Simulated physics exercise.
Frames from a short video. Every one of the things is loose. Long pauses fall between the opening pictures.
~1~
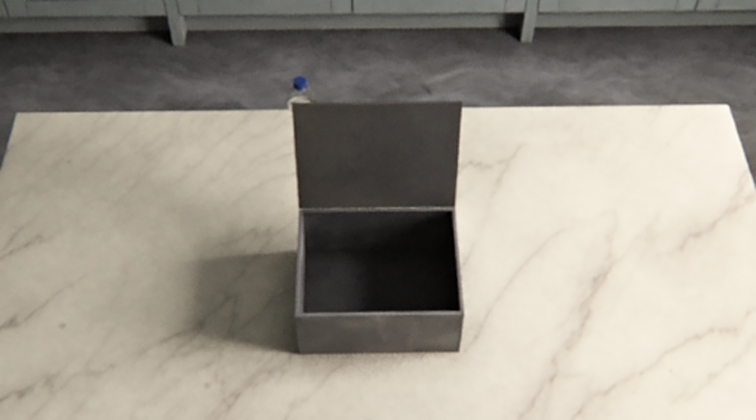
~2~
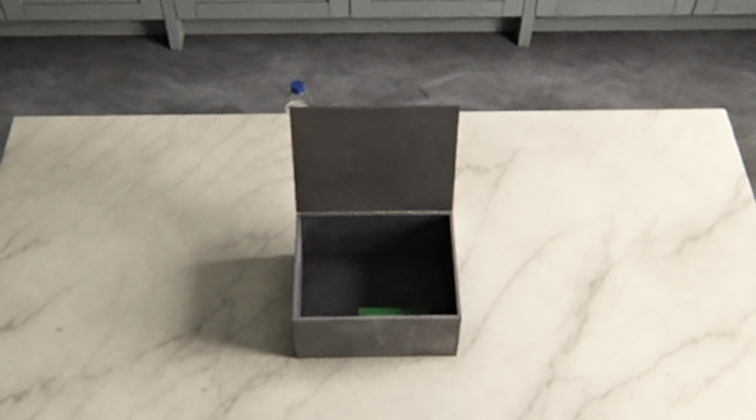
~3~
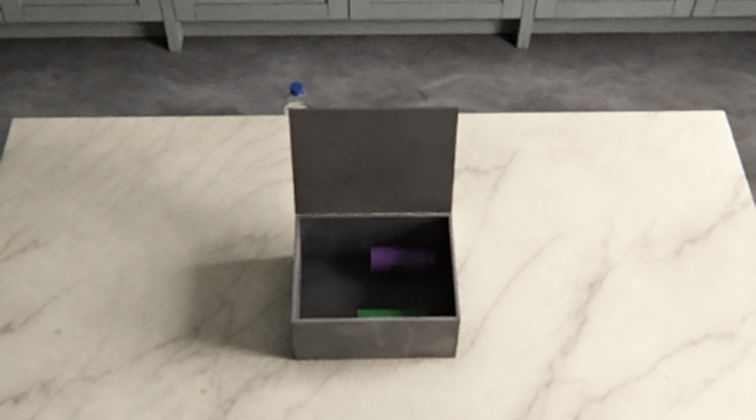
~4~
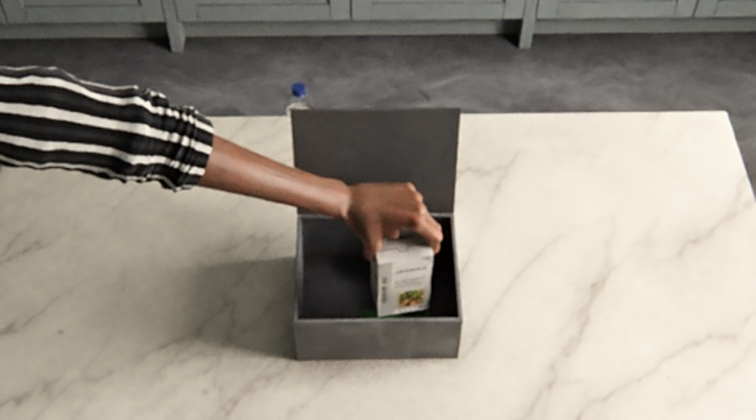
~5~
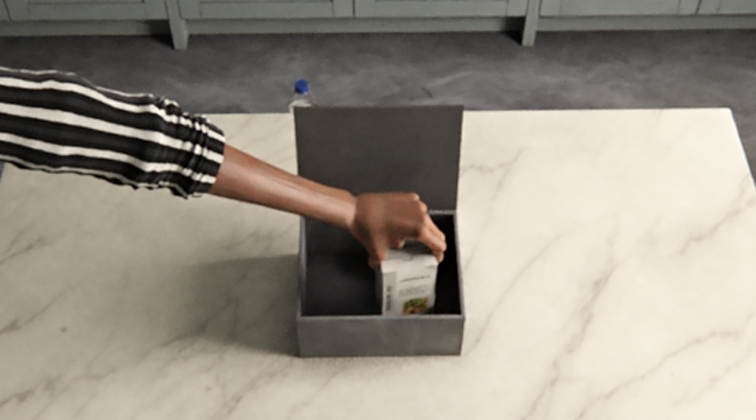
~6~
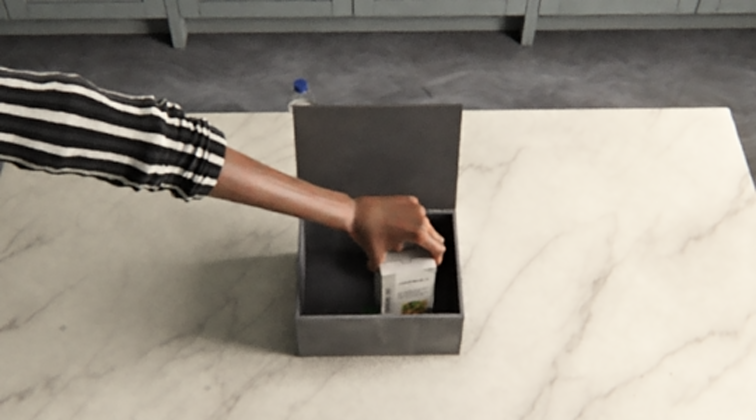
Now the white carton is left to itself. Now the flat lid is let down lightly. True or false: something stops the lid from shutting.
True.
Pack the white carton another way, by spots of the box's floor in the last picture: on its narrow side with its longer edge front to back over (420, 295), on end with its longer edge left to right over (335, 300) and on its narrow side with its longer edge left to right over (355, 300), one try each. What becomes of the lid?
Well, first time it won't go down, second time it won't go down, and third time it goes down fine.
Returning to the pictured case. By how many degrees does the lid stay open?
Angle above rim: About 16°.
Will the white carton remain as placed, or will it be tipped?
By the end it has leaned over.
Then, 1.10 s past the last view, lid starting down; white carton rocked 64° from its first pose near (399, 268).
Then, 1.70 s past the last view, lid 41° above the rim; white carton rocked 64° from its first pose near (399, 268).
Finally, lid 15° above the rim; down or leaning hard in the box, white carton; the other 2 still in place. Final places as the last picture's camera would see them, white carton near (399, 273).
